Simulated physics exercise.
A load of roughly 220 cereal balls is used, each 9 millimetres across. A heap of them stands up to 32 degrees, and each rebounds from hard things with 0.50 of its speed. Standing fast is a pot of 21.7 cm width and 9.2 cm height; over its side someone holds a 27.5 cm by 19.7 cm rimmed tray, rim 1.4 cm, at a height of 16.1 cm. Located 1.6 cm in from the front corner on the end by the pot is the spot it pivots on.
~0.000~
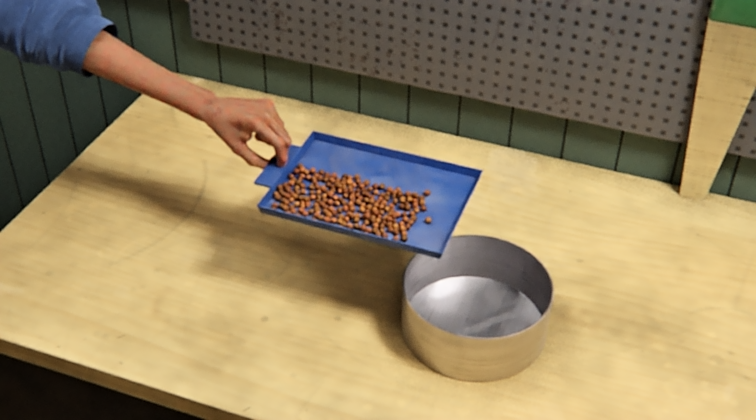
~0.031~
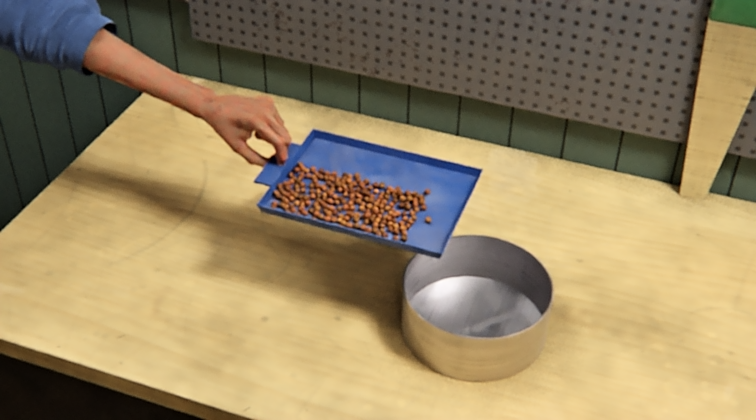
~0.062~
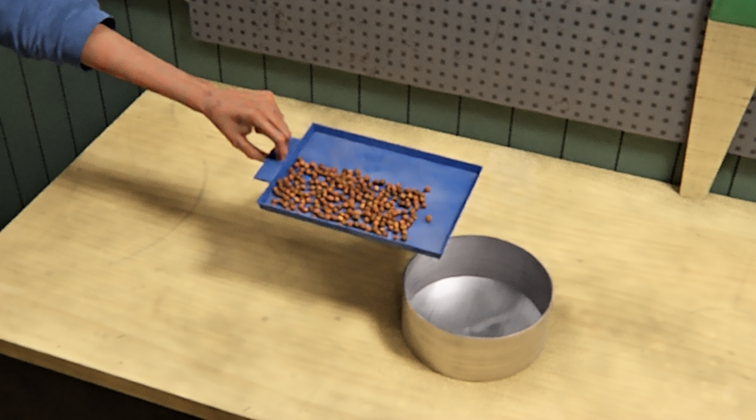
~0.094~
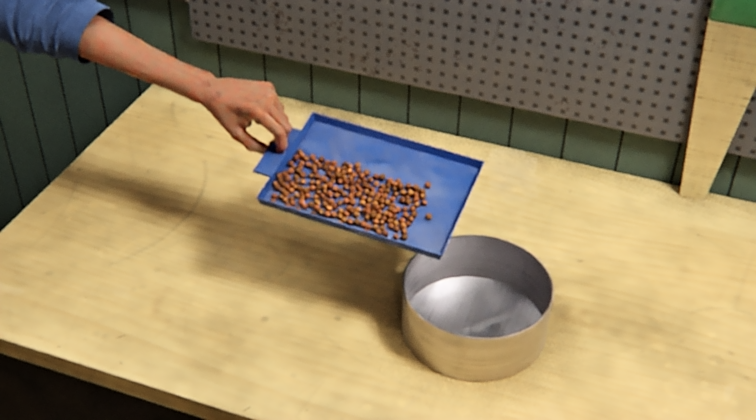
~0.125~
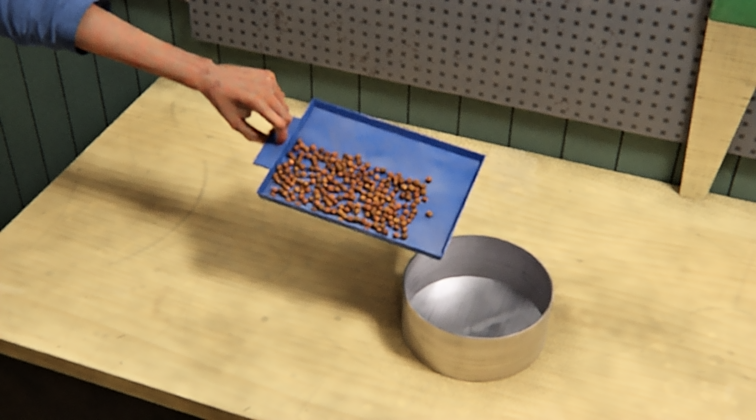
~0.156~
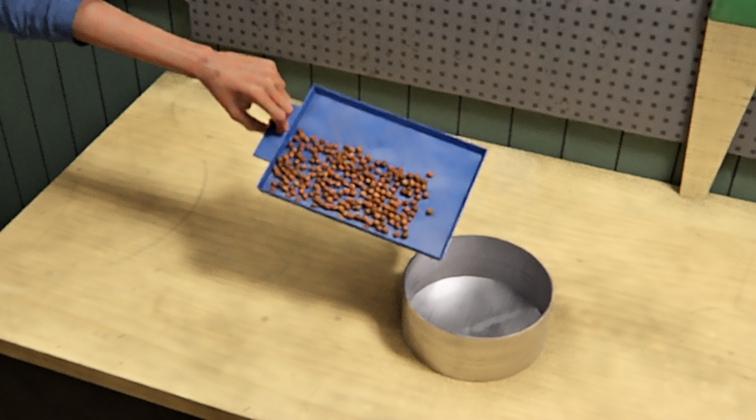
A blue rimmed tray of small orange-brown balls, held at its left end by a hand in a blue sleeve, starts nearly level, then tilts with its far side rising, above a round metal pot on a wooden table.
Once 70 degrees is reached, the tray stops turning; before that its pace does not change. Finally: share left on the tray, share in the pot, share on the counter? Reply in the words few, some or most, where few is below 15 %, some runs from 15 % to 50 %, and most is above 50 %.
Shares - left on the tray: Some; pot: Some; counter: Some.
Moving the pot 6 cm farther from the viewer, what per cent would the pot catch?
In that case about 0 percent would end up there.
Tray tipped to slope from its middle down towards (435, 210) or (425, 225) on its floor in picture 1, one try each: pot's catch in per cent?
The share comes to roughly 75 in a hundred, then roughly 75 in a hundred.
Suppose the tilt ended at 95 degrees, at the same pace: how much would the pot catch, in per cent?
That would be around 45 percent.
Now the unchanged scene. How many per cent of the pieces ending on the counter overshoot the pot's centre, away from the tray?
That comes to roughly 30 percent.
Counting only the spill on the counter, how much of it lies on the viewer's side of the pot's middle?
Some 100 per cent.
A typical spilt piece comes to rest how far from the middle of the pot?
About 20 centimetres.
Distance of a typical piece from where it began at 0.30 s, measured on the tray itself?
1 cm.
After 0.30 s, tilt 48 degrees; the tray holds 100 %, the pot 0 %.
After 0.39 s, tilt 64 degrees; the tray holds 100 %, the pot 0 %.
After 0.62 s, tilt 70 degrees; the tray holds 45 %, the pot 15 %.
By 1.7 s all is still; tray 25 %, pot 40 %, counter 40 %.
